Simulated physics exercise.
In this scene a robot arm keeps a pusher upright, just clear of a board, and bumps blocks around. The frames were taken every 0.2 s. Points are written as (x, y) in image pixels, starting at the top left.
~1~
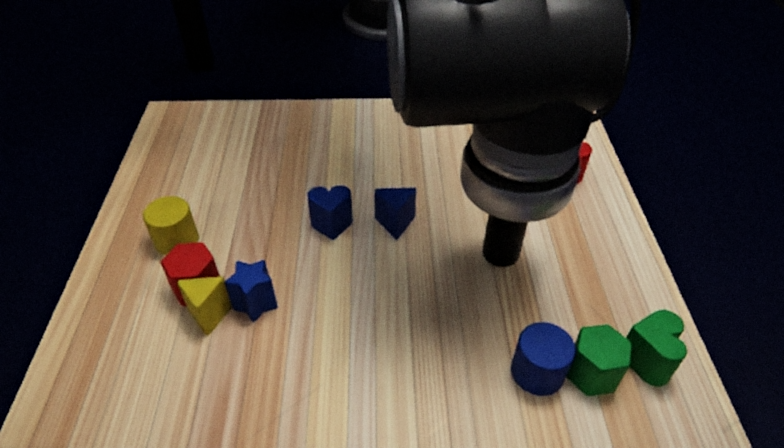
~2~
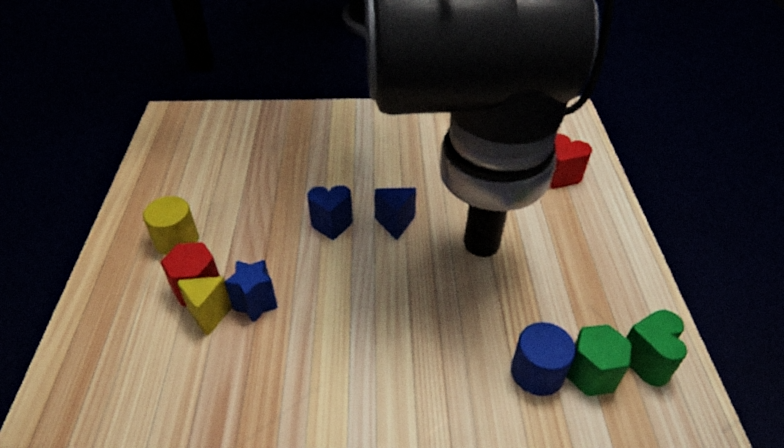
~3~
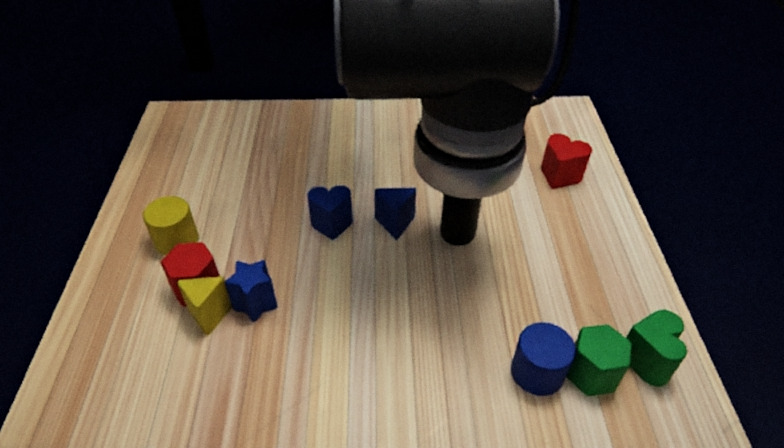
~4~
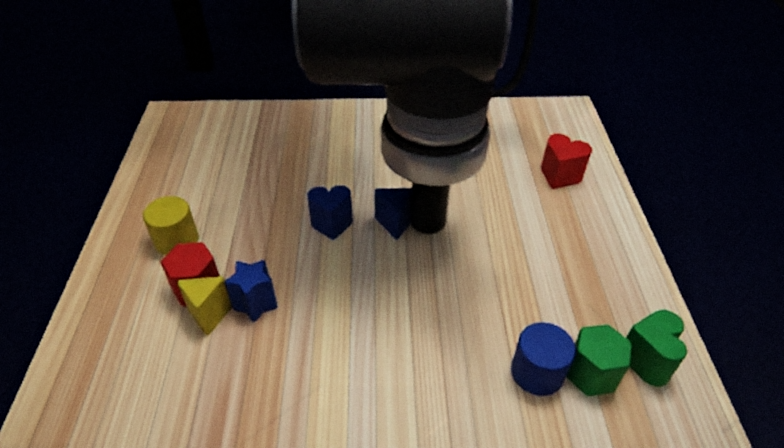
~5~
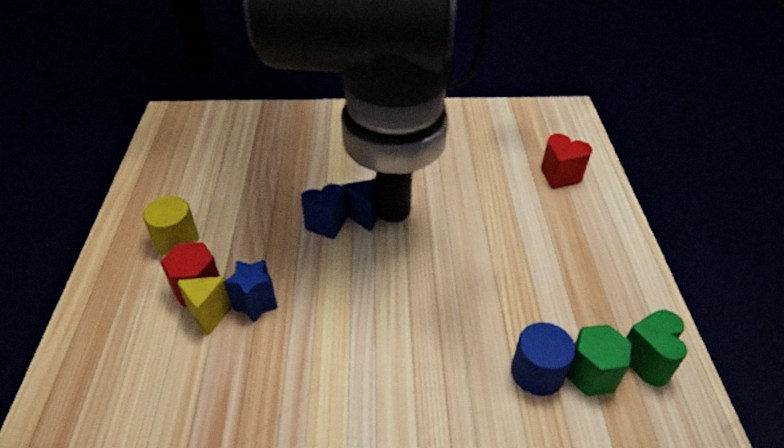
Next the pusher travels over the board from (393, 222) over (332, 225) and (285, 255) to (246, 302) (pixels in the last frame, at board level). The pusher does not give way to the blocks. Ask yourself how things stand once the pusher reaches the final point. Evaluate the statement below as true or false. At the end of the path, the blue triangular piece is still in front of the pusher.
It is false.
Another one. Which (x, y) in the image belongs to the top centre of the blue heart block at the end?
I'd expect the centre of its top face to be at (273, 192).
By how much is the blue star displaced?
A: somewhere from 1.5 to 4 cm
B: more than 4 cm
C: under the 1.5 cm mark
A: Somewhere from 1.5 to 4 cm.
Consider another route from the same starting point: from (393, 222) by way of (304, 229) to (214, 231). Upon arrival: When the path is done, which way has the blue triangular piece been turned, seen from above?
Viewed from above: Clockwise.
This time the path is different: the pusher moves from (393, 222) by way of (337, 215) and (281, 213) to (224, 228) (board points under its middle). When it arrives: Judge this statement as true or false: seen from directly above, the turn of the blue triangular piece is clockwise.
That claim is true.
On the path given first. One third of the way, pusher (331, 214); blue heart block (292, 192), turned 35° anticlockwise; blue triangular piece (322, 176), turned 50° clockwise.
Two thirds of the way, pusher (283, 245); blue heart block (273, 192), turned 15° clockwise; blue triangular piece (321, 176), turned 55° clockwise.
At the end, pusher (243, 292); yellow triangular piece (193, 291); blue star (229, 303); blue heart block (273, 192), turned 15° clockwise; blue triangular piece (321, 176), turned 55° clockwise.
